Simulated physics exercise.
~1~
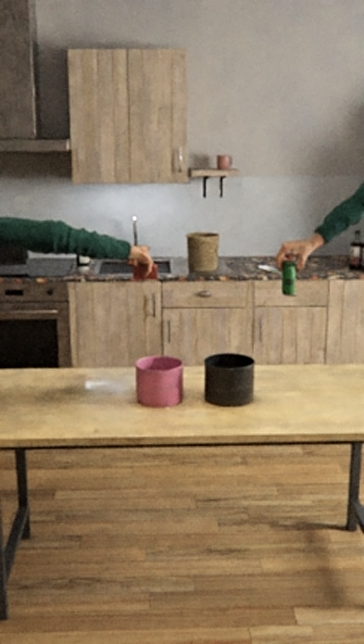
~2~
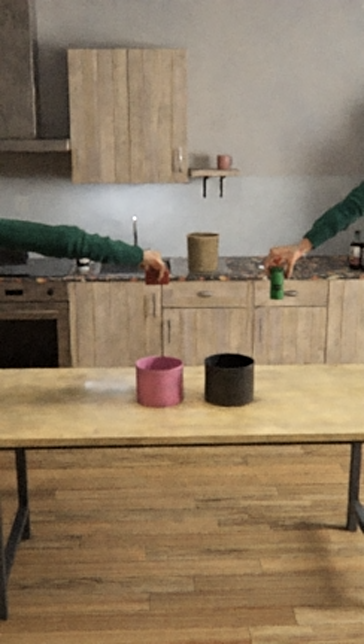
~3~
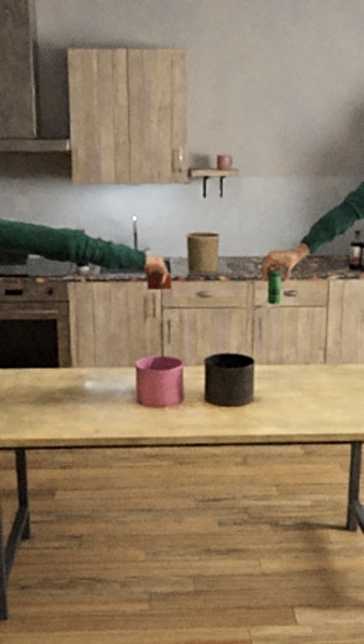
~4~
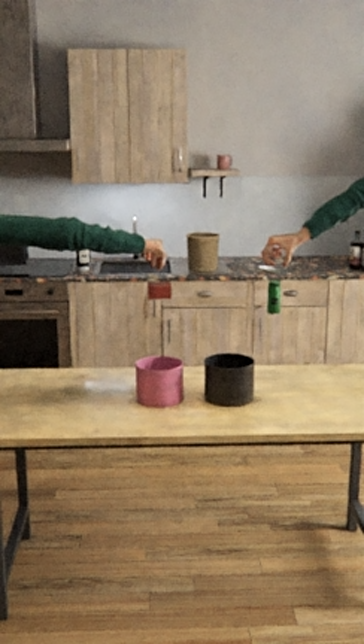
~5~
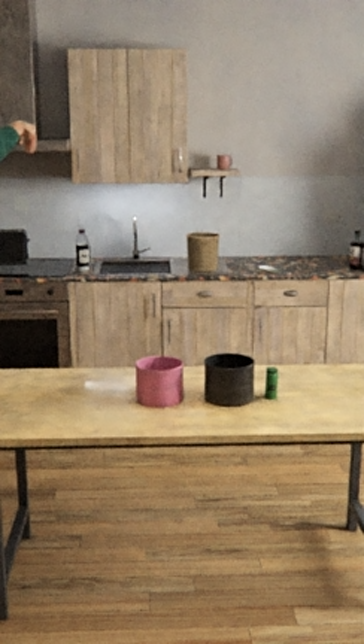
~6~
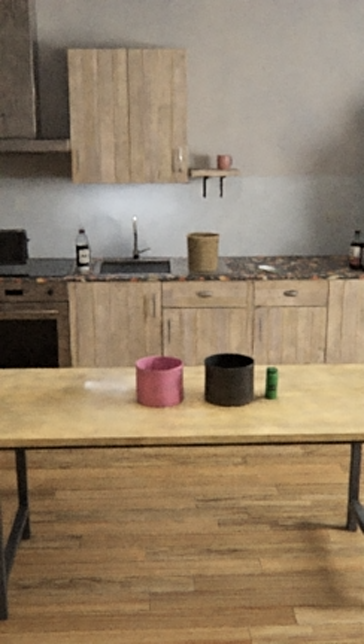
Two hands held a red block and a green cylinder above a table with a pink container and a black one, then released both. The block dropped into the pink container, while the green cylinder ended up standing on the table, right of the black one.
